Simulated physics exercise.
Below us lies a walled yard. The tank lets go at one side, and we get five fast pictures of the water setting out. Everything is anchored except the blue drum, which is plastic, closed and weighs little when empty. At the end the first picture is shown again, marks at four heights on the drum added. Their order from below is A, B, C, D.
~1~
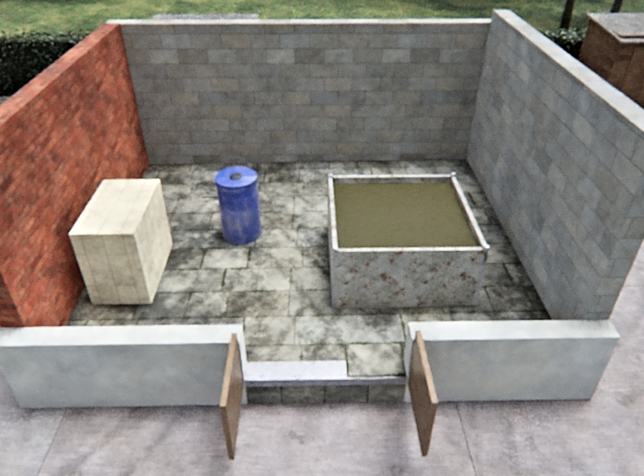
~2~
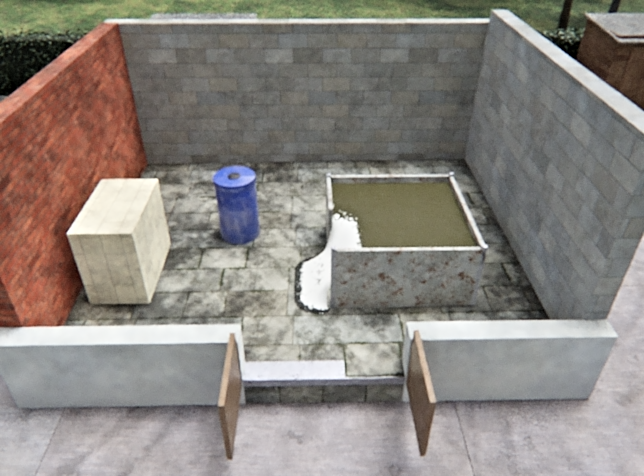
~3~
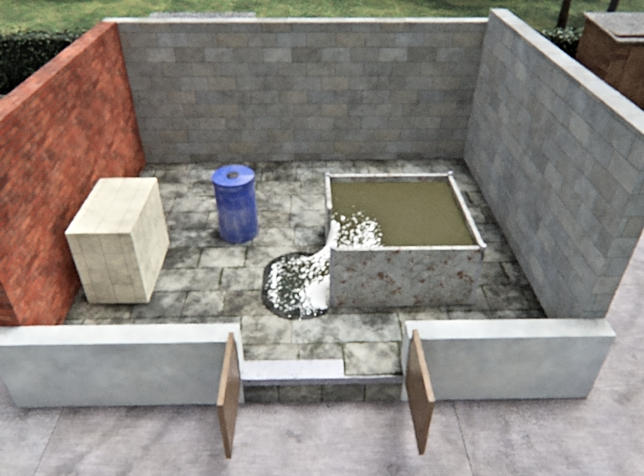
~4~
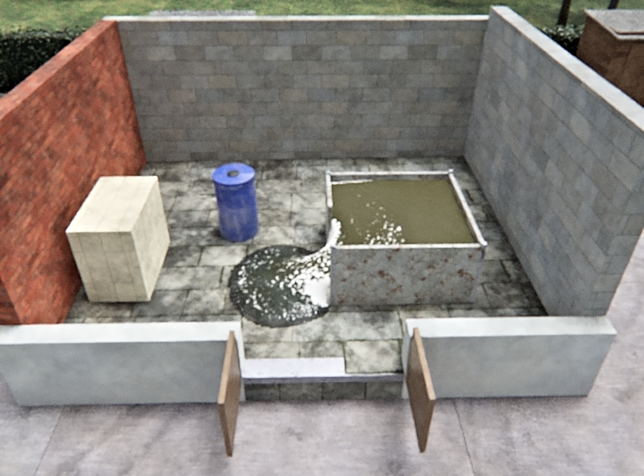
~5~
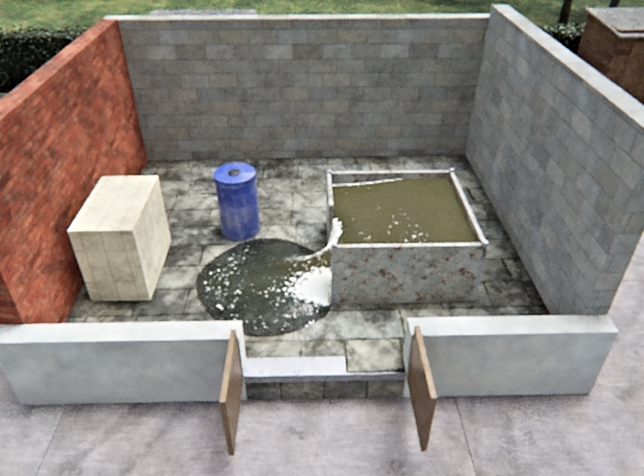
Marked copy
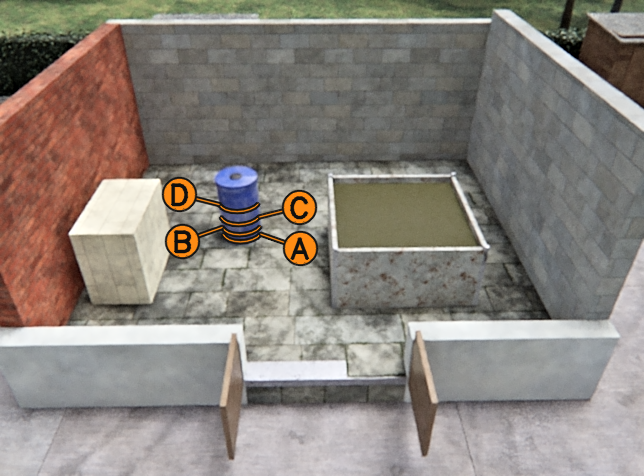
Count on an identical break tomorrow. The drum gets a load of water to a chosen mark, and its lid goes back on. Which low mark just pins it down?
Choose B.
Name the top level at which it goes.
Level A.
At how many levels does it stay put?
Three.
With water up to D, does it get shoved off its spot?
No, that is safe.
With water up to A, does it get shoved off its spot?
Yes.
In orange, A at (240, 241); B at (239, 234); C at (238, 224); D at (237, 211); from the bottom up A, B, C, D.
For level A, it is pushed about half its own width away.
For level B, it does not move.
For level C, it does not move.
For level D, it does not move.
